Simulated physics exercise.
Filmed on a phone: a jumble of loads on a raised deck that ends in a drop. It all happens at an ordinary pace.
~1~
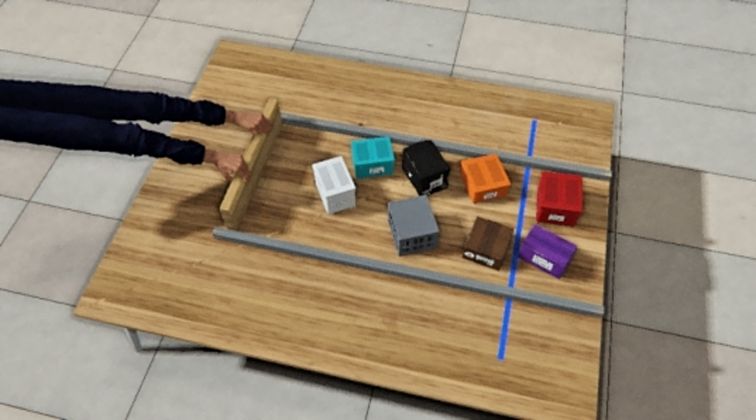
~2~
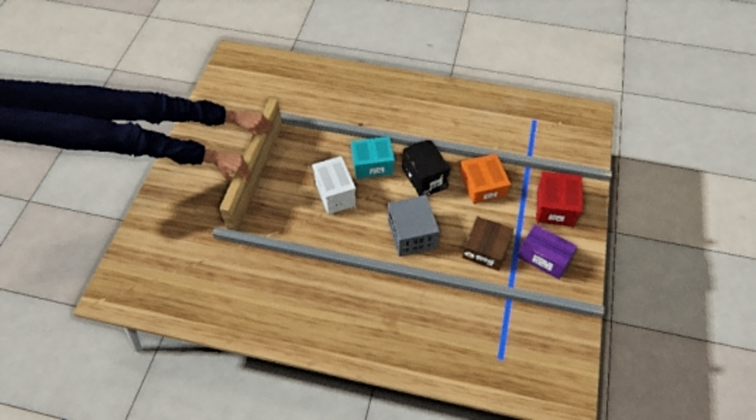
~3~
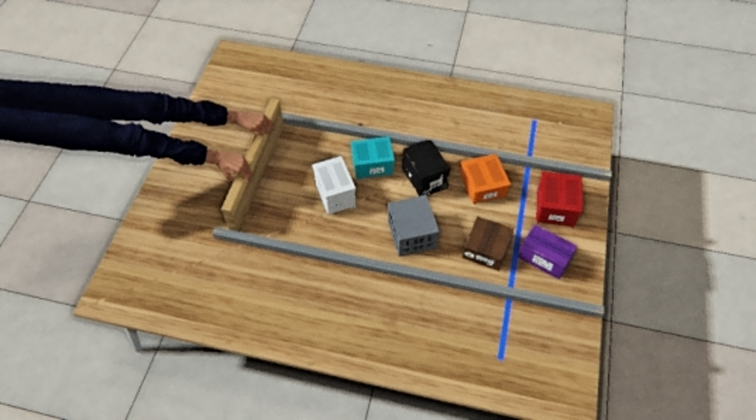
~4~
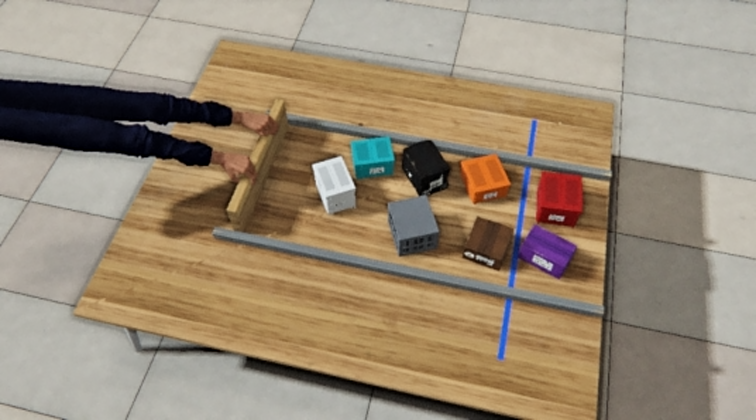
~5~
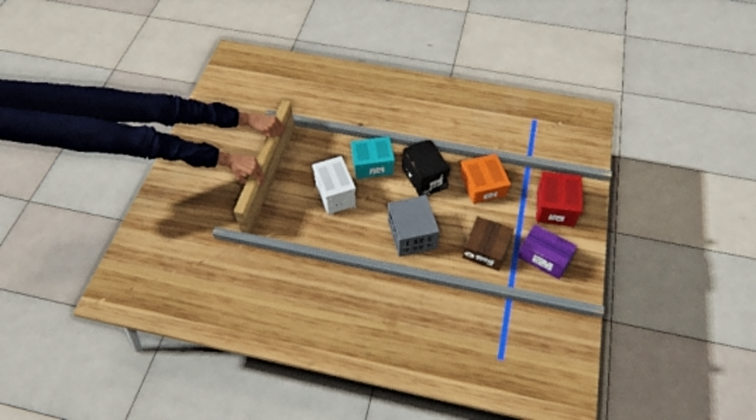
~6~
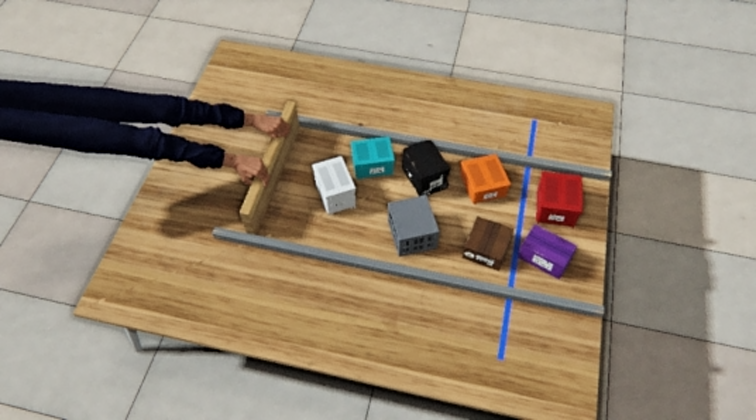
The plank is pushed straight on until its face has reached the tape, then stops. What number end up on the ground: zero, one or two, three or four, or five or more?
As it turns out, the number that fall off is three or four.
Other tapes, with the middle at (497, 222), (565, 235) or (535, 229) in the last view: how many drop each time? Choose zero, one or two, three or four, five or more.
One after another: One to two; 5 or more; either three or four.
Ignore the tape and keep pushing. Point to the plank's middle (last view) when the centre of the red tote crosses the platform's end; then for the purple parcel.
At (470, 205) for the red tote; at (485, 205) for the purple parcel.
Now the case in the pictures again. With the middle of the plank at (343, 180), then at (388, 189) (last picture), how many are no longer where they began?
2 and 5.
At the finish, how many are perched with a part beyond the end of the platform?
The number is 1.
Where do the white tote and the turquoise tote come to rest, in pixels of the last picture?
The white tote stops around (537, 222); the turquoise tote around (546, 195).
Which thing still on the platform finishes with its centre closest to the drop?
The brown parcel ends nearest.
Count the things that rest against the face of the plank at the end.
It touches 3.
Early on, none off yet; red tote at rest near (559, 200); purple parcel at rest near (547, 252); brown parcel at rest near (488, 243).
Finally, the number that fall off is three or four; lost, orange tote, purple parcel and red tote.
